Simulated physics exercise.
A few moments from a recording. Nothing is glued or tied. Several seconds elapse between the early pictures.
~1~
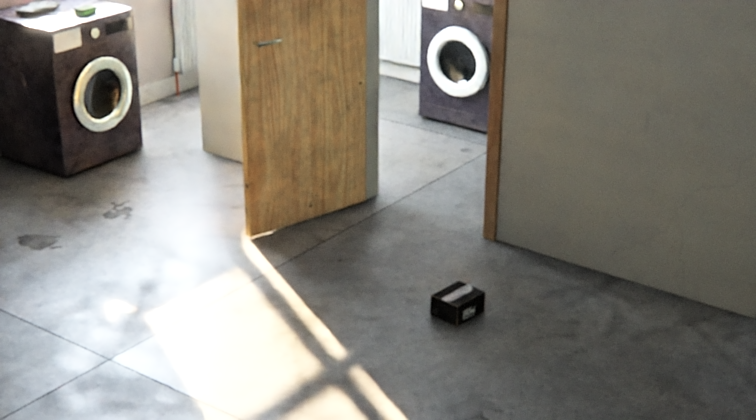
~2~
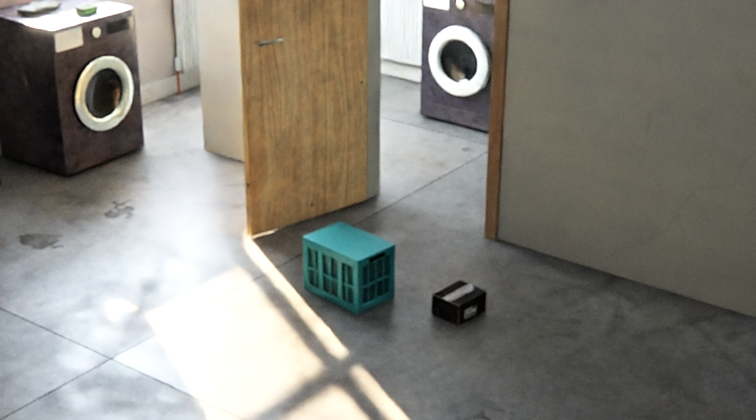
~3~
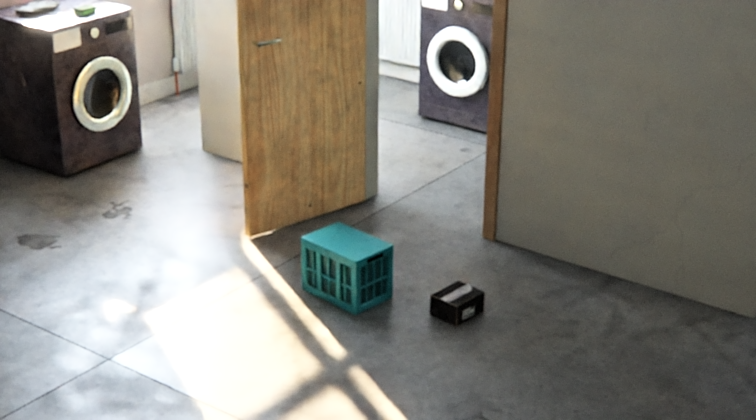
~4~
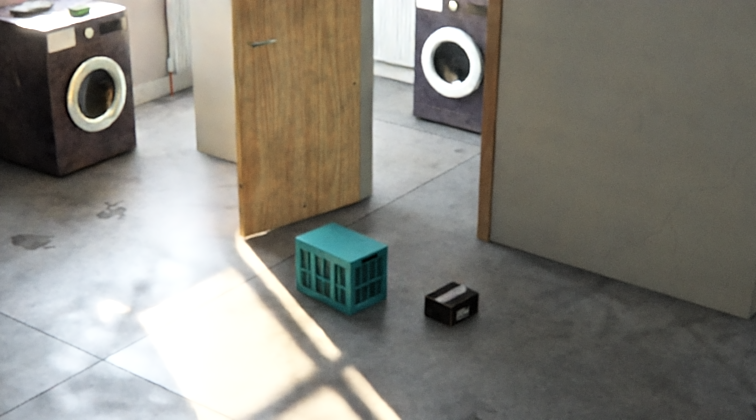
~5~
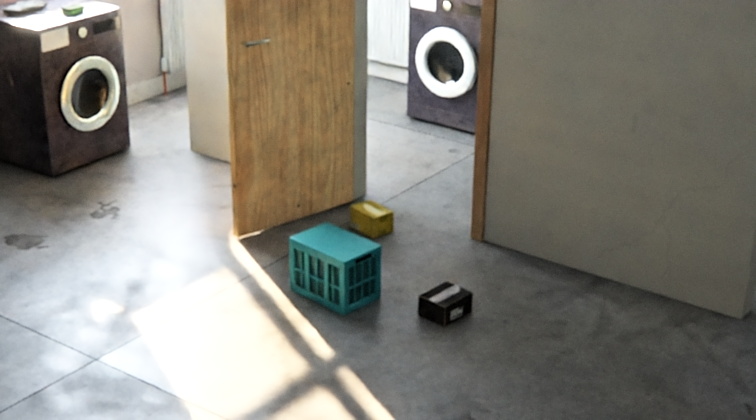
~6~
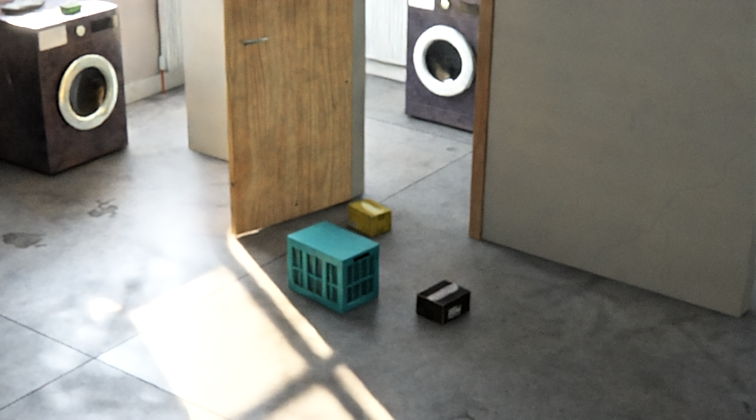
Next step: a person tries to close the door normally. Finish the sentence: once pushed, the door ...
... meets the frame.
Then, 0.80 s later than the last frame, door 69° open.
Then, 1.30 s later than the last frame, door 30° open; yellow box moved about its own width near (396, 217).
Then, 1.60 s later than the last frame, door 6° open; yellow box moved about its own width near (422, 209).
When it is over, door 0° open; moved from the start, yellow box; the other 2 as before. End places, in pixels of the last picture, yellow box near (434, 203).
